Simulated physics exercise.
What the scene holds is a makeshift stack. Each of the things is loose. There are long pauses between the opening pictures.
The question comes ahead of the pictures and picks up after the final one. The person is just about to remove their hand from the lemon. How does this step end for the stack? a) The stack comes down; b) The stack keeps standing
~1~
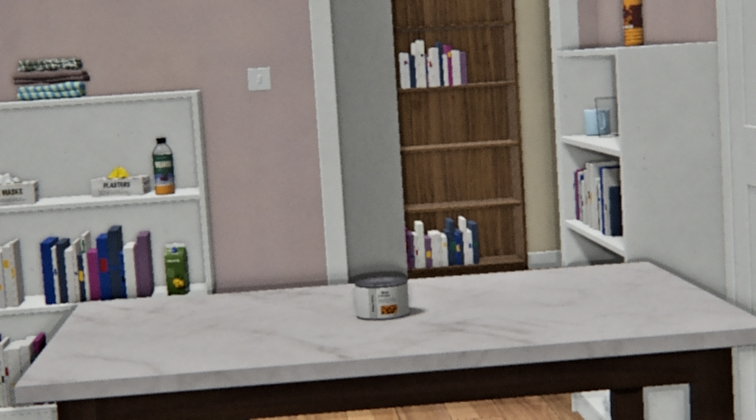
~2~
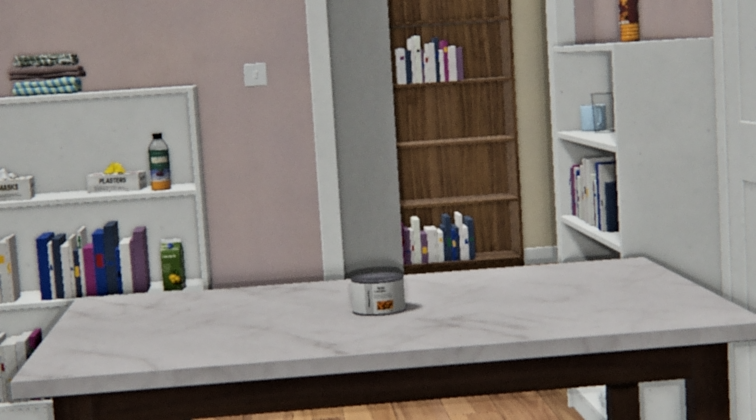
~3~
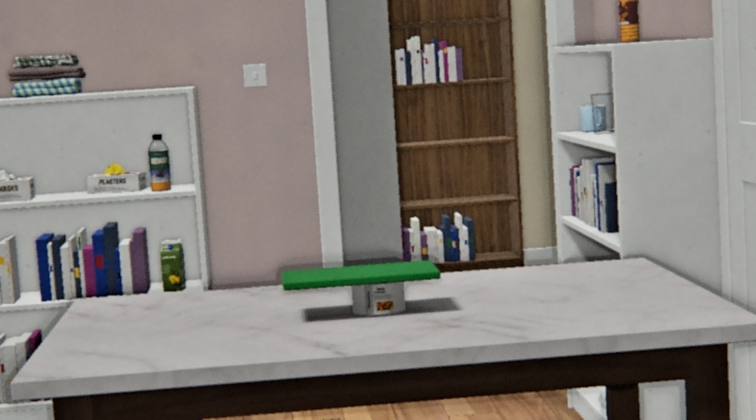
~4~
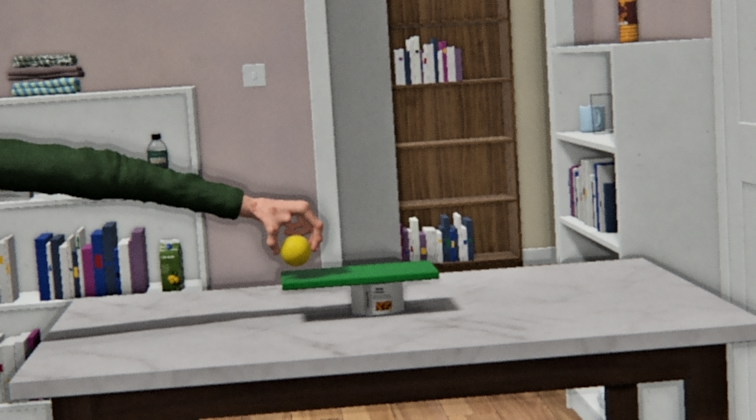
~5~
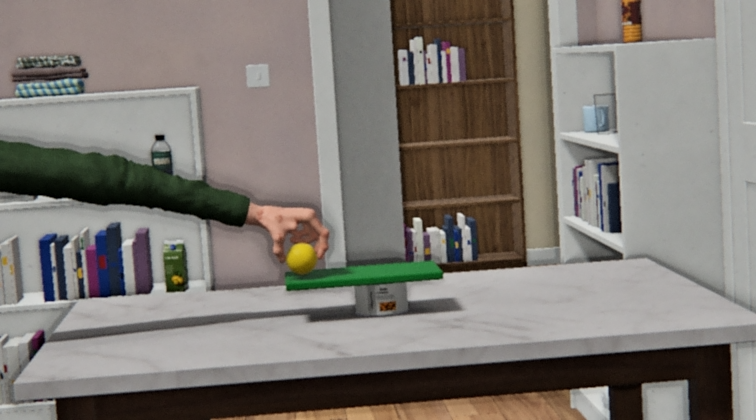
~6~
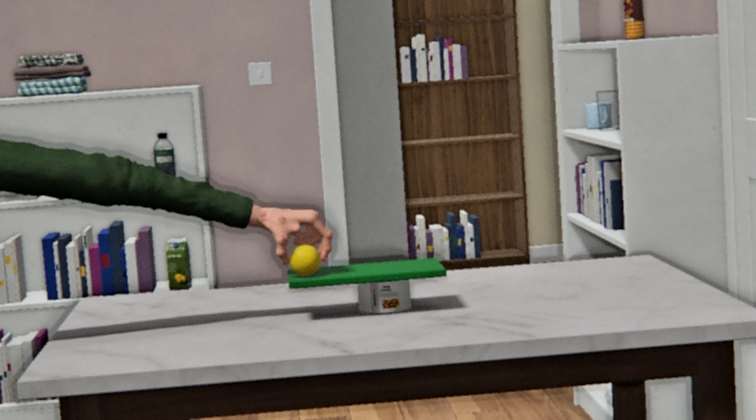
Option a: The stack comes down.
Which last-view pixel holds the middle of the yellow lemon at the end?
Around (277, 306).
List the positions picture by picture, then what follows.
In the first frame, the last thing is not in view yet.
In the second frame, the last thing is not in view yet.
In the third frame, the last thing is not in view yet; green lid (360, 275).
The fourth frame shows on its way; yellow lemon (296, 251); green lid (358, 275).
The fifth frame shows on its way; yellow lemon (302, 259); green lid (362, 276).
The sixth frame shows in place under the hand; yellow lemon (305, 261); green lid (365, 273).
Then, 0.30 s later than the last frame, yellow lemon now fallen; green lid tilted by 19°.
Then, 0.70 s later than the last frame, green lid tilted by 31°.
Then, 1.30 s later than the last frame, green lid tilted by 3°.
When it is over, fallen, yellow lemon; the other 2 as before. End places, in pixels of the last picture, yellow lemon near (277, 306). The stack comes apart.
